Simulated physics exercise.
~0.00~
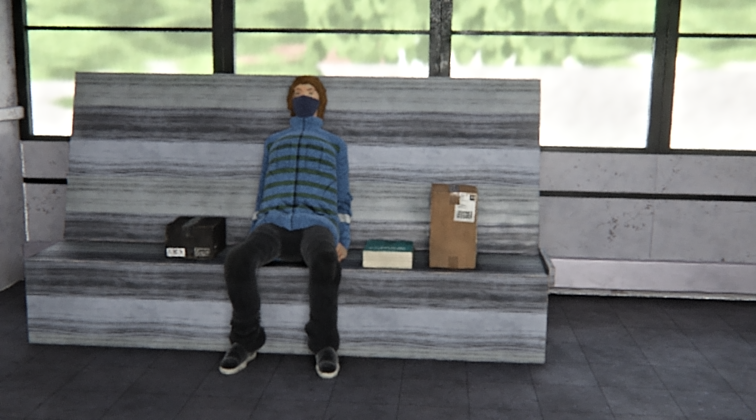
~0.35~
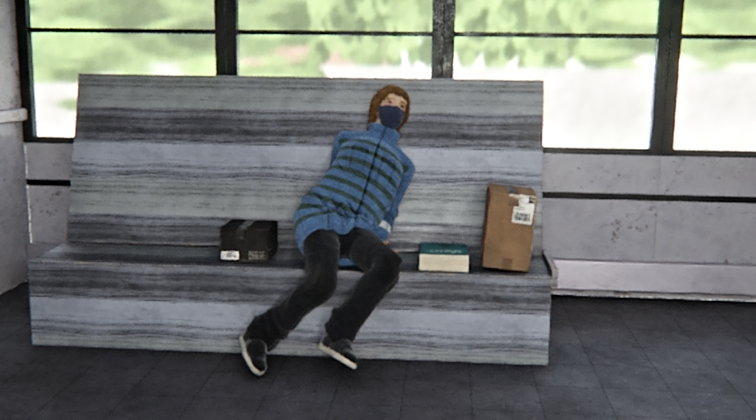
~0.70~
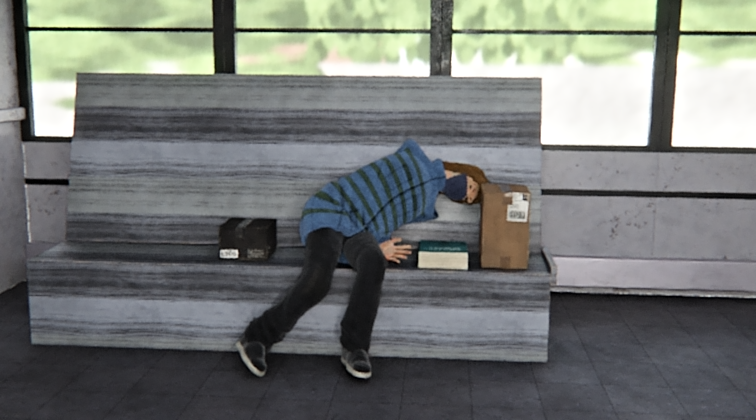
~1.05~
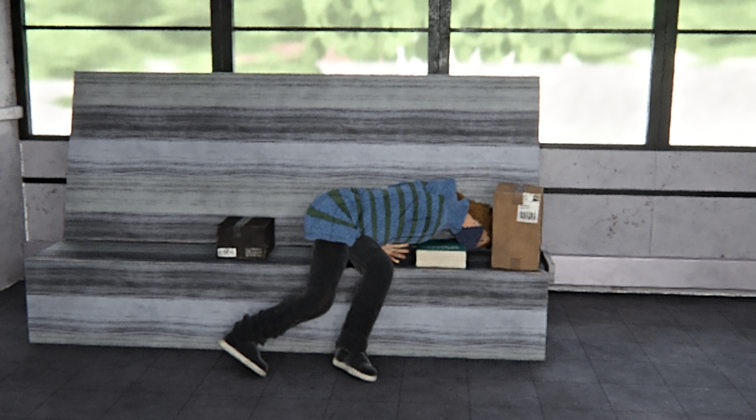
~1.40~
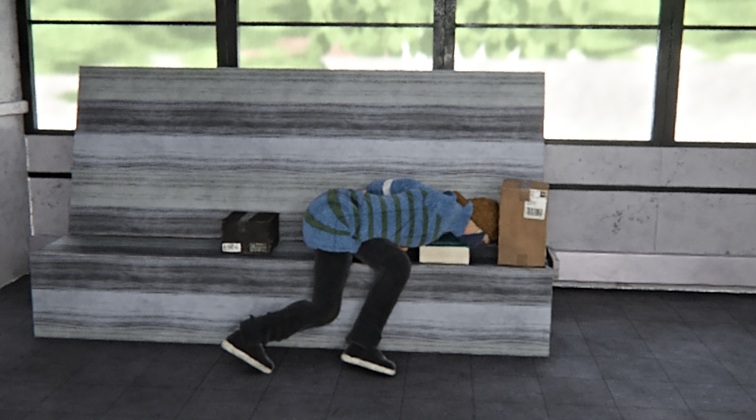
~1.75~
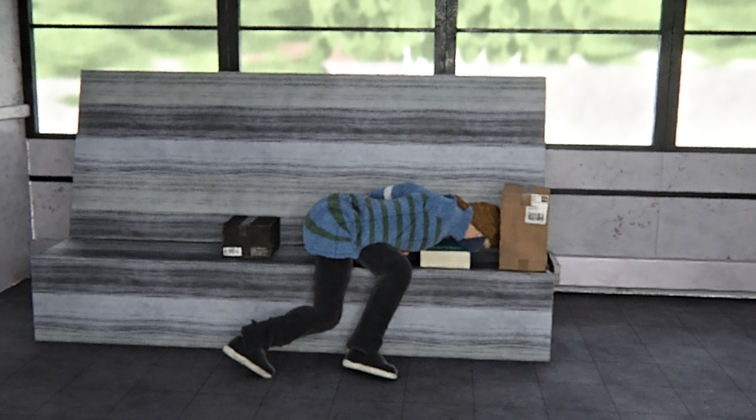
A masked sleeper slides right, topples sideways among the boxes, and stays slumped on the bench.
